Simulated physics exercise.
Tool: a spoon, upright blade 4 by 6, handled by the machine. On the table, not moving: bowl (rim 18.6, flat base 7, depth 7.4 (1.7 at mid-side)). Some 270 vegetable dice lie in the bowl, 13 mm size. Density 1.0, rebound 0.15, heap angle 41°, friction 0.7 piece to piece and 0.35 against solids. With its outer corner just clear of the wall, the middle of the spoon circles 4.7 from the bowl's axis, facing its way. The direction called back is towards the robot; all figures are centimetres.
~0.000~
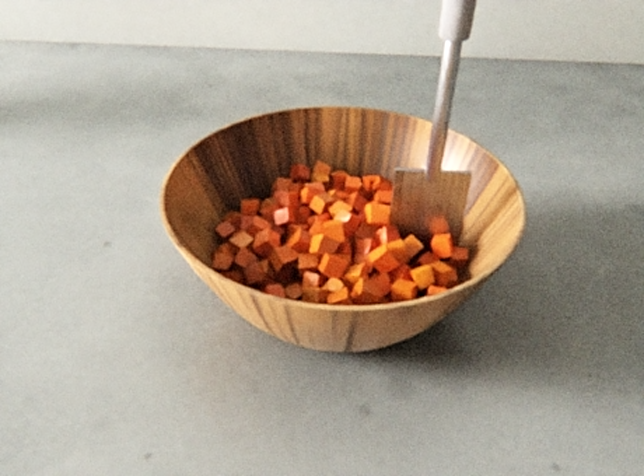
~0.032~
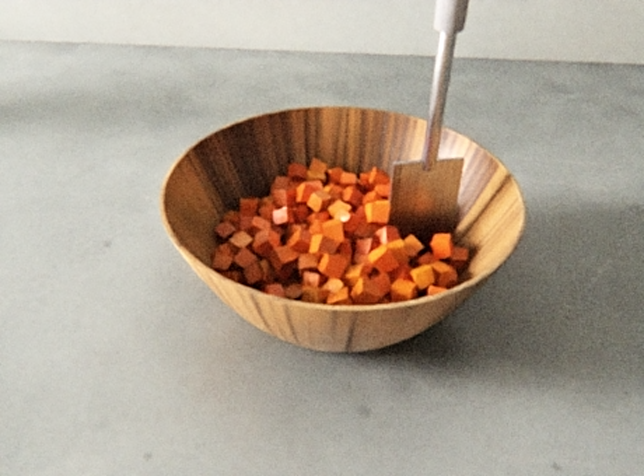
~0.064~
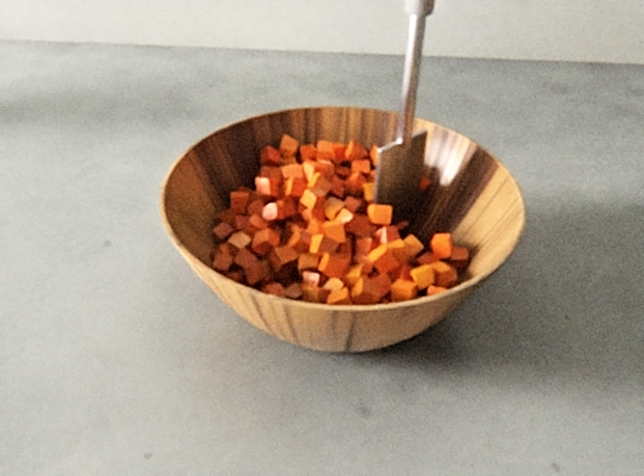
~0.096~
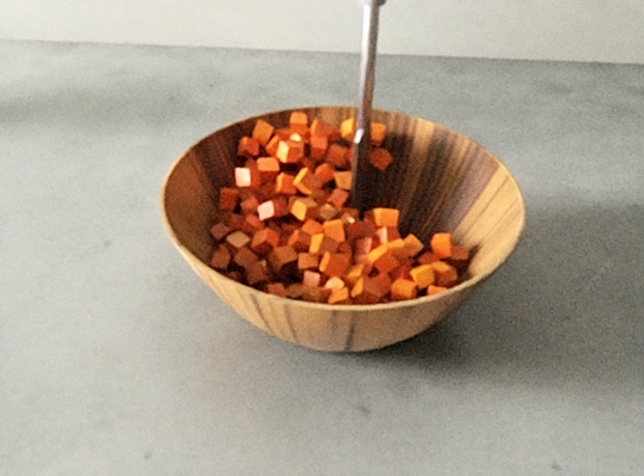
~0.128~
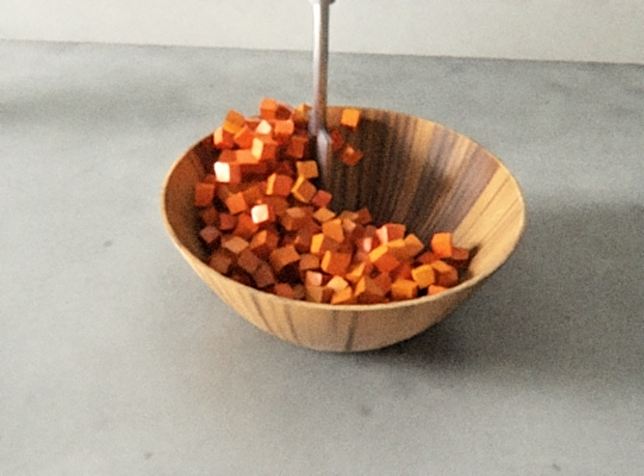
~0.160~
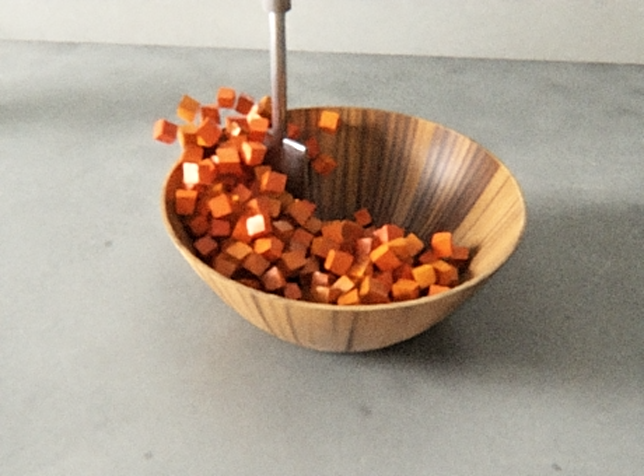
A wooden bowl with dark and light striped grain sits on a plain grey tabletop before a pale wall, seen from above at an angle by a camera that stays still. Many small orange cubes fill its lower part, and a flat metal blade on an upright handle stands among them at the right. The blade turns and sweeps left along the far side, pushing cubes into a pile at the left rim, a few rising above it.
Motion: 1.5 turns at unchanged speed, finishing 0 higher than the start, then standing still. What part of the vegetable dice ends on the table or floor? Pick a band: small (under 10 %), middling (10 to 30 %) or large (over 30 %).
Large.
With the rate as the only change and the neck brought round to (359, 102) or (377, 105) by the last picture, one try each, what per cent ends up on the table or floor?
Close to 25 and 20 in a hundred.
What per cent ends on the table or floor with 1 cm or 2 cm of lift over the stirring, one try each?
Around 40 percent, then 35 percent.
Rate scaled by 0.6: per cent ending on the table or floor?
Close to 25 in a hundred.
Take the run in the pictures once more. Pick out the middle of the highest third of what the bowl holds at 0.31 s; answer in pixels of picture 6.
I'd point to somewhere close to (444, 244).
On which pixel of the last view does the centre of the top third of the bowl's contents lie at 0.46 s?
(322, 140).
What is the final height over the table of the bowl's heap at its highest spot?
Around 7.0 cm above the table.
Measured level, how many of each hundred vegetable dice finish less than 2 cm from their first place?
Around 5 in a hundred, roughly.
By 0.31 s, 293° round, highest piece 11 above the table; 222 in the bowl, 4 on the table or floor, 43 in flight or on the tool.
By 0.46 s, 84° round, highest piece 10 above the table; 171 in the bowl, 57 on the table or floor, 41 in flight or on the tool.
By 0.74 s, 180° round, highest piece 8 above the table; 138 in the bowl, 130 on the table or floor, 1 in flight or on the tool.
By 1.44 s, 180° round, highest piece 7 above the table; 138 in the bowl, 131 on the table or floor.
Final count, 138 in the bowl, 131 on the table or floor. That is 49 % on the table or floor.
